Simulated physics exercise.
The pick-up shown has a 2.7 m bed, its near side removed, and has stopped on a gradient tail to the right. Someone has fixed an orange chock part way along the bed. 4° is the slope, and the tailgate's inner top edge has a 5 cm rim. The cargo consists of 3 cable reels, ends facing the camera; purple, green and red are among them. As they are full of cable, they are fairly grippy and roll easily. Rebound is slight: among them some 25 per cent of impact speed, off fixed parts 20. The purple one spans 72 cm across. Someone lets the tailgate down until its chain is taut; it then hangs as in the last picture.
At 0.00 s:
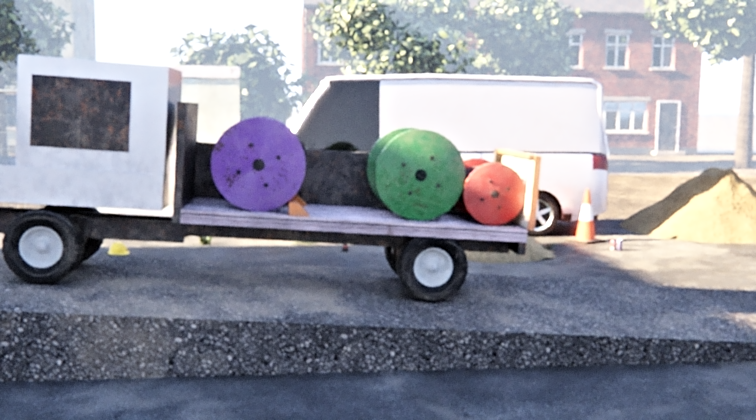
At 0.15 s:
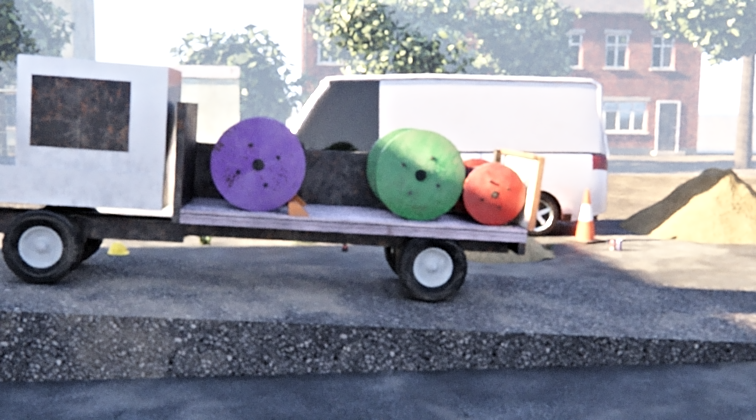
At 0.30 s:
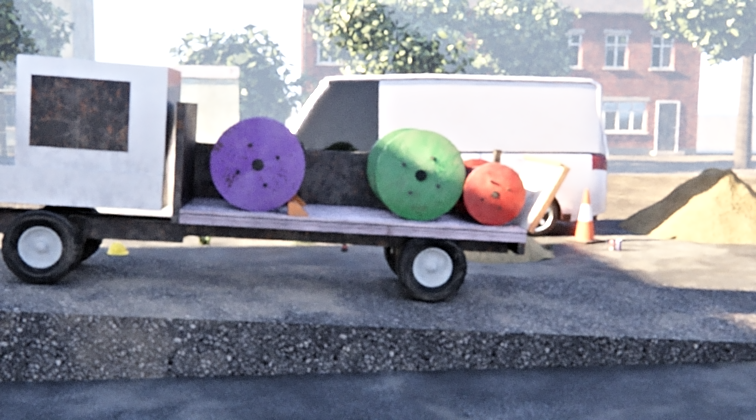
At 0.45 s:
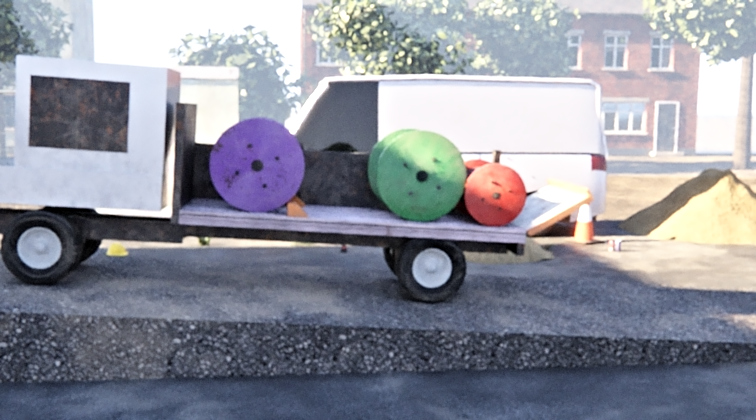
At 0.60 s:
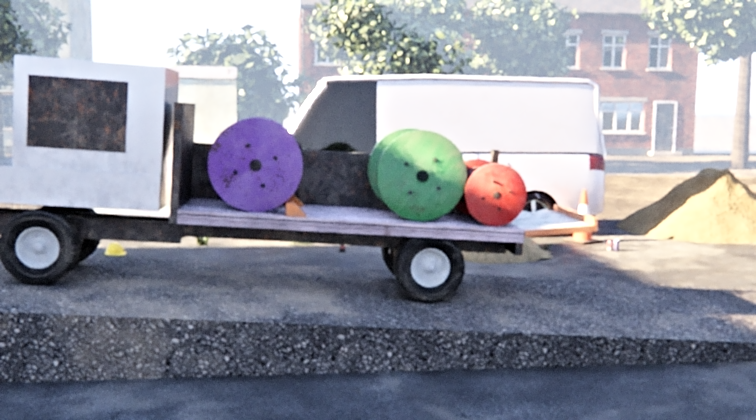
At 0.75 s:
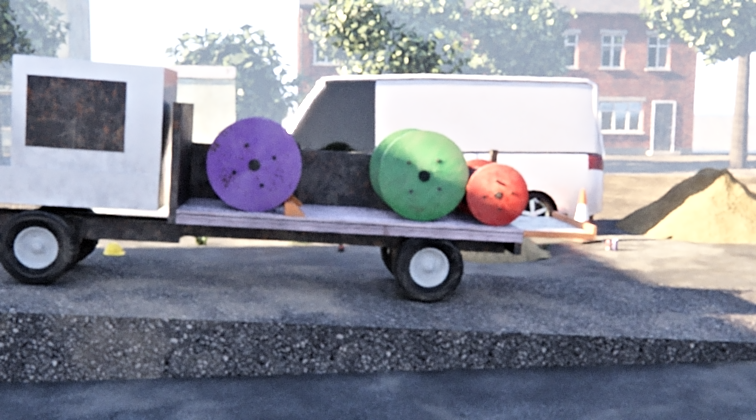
The tailgate of a pick-up standing on a slope swings down to the right from upright to roughly level, while the purple, green and red cable reels on its open-sided bed stay almost still.
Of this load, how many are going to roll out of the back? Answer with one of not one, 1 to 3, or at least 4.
Answer: Not one.
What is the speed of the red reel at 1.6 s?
It's going at around 0.4 m/s.
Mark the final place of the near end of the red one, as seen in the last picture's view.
It comes to rest around (569, 198).
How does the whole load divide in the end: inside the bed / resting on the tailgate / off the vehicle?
2, 1 and 0.
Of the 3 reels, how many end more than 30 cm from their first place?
In total, 2.
Then, 1.6 s in, purple is on the bed, 210 cm short of the hinge; green is on the bed, 55 cm short of the hinge, rolling right; red is on the gate, 5 cm past the hinge, rolling right; 0 gone off the back.
In the end (2.7 s), purple is on the bed, 210 cm short of the hinge; green is on the bed, 20 cm short of the hinge; red is on the gate, 40 cm past the hinge; 0 gone off the back.
